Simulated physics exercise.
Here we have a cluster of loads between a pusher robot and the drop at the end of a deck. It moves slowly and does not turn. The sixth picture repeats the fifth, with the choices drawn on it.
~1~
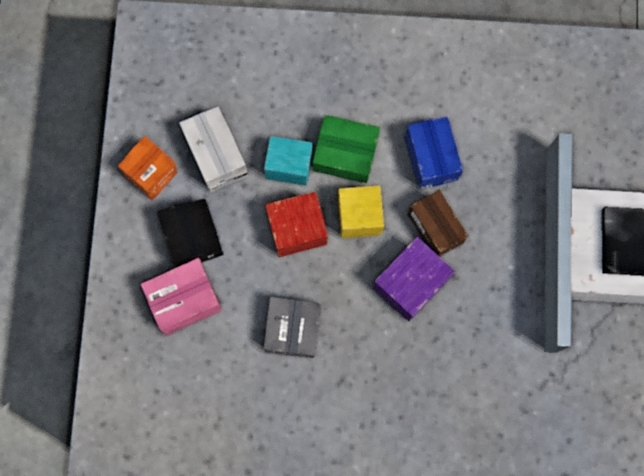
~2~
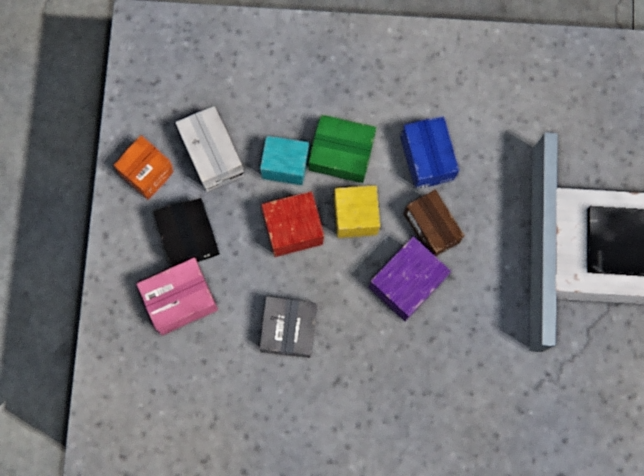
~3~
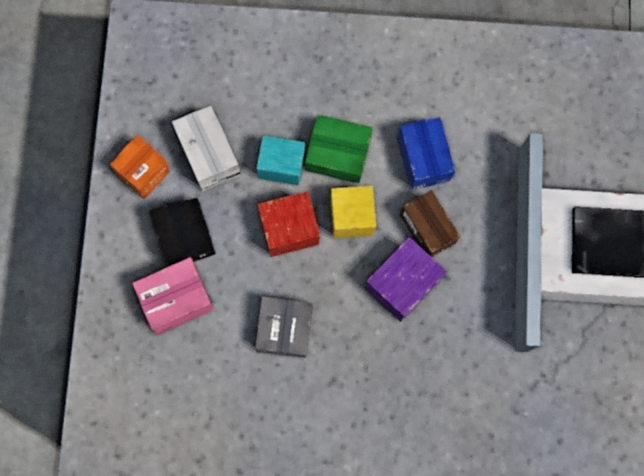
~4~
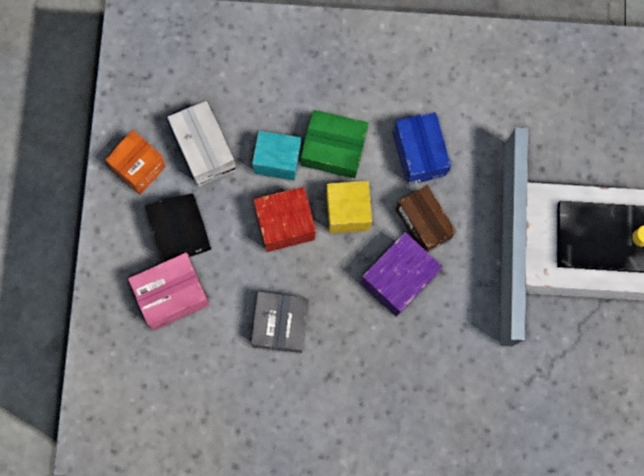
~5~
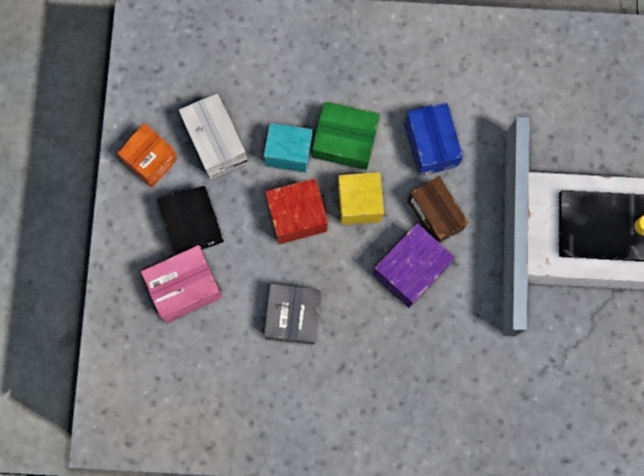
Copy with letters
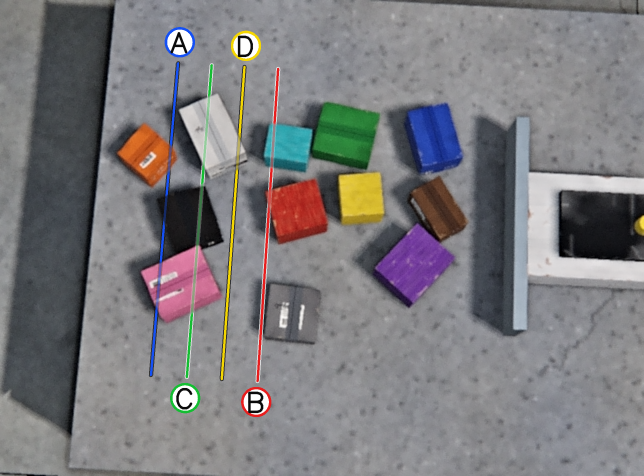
On a speckled grey deck, a flat-fronted pusher machine on the right creeps left toward a scattered cluster of eleven coloured boxes, narrowing the gap without touching them, while the view shifts slightly and the boxes keep their arrangement.
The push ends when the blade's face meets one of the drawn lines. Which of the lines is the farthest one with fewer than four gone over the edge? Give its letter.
Stop at D.
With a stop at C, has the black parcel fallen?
By then, yes.
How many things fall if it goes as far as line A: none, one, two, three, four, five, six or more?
Six or more.
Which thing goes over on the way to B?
It is the orange parcel.
On the marked copy, A at (165, 214); B at (268, 220); C at (200, 216); D at (233, 218).
Following D. Soon after the start, robot (497, 220); blue box (390, 133); green box (341, 136).
Later, robot (394, 214); orange parcel (105, 162); white parcel (149, 133).
In the end, robot (315, 210); white parcel over the edge; orange parcel over the edge; three fallen.
As for the rest, A drops seven; B is within the limit but short; C drops four.
